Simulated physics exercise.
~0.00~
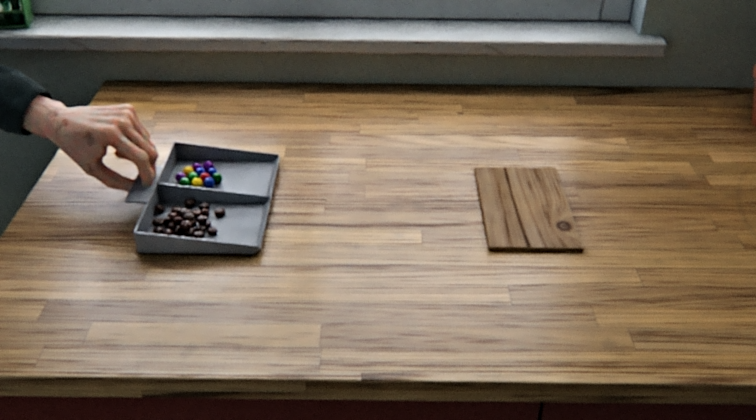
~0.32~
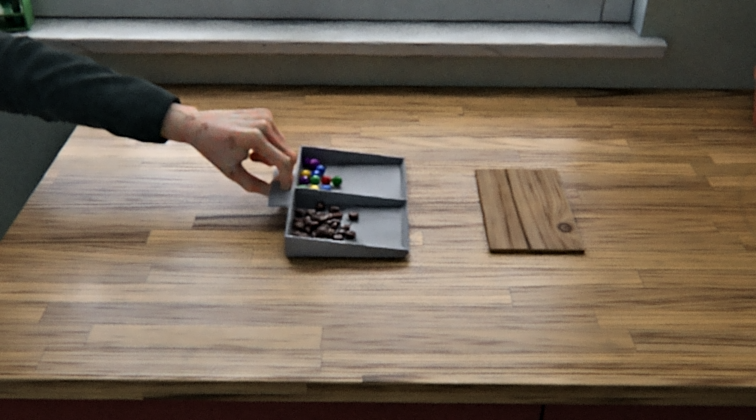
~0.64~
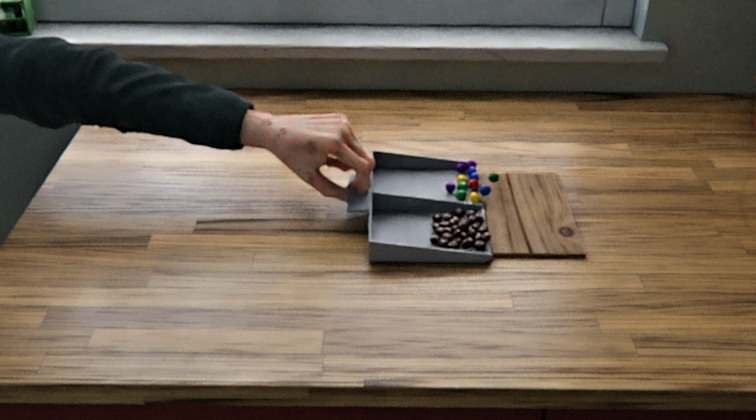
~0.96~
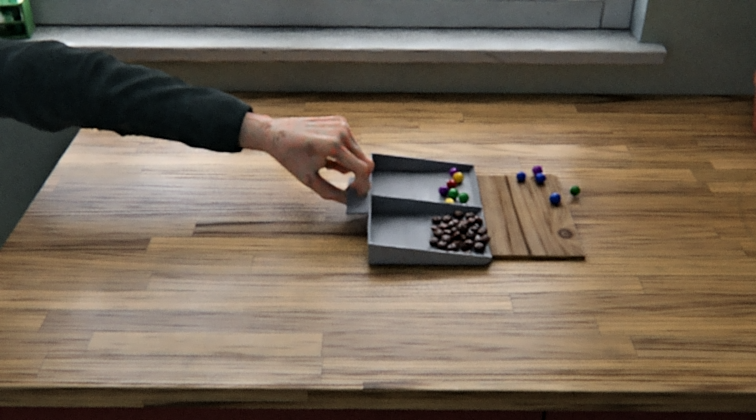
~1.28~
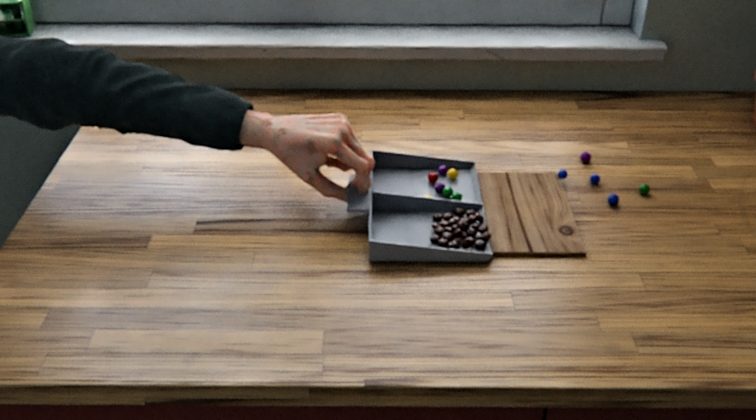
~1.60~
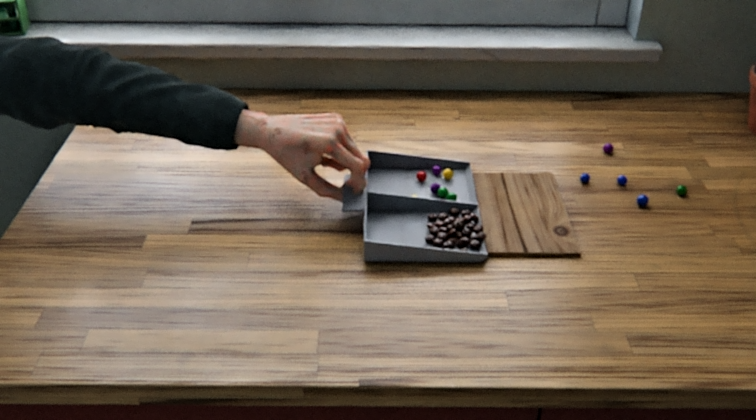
We see a hand push a grey two-part tray of dark brown beans and colourful beads rightward across a wooden counter until it stops against a flat board. The beans bunch towards the front rim and stay inside, while some beads roll out over the board onto the counter.
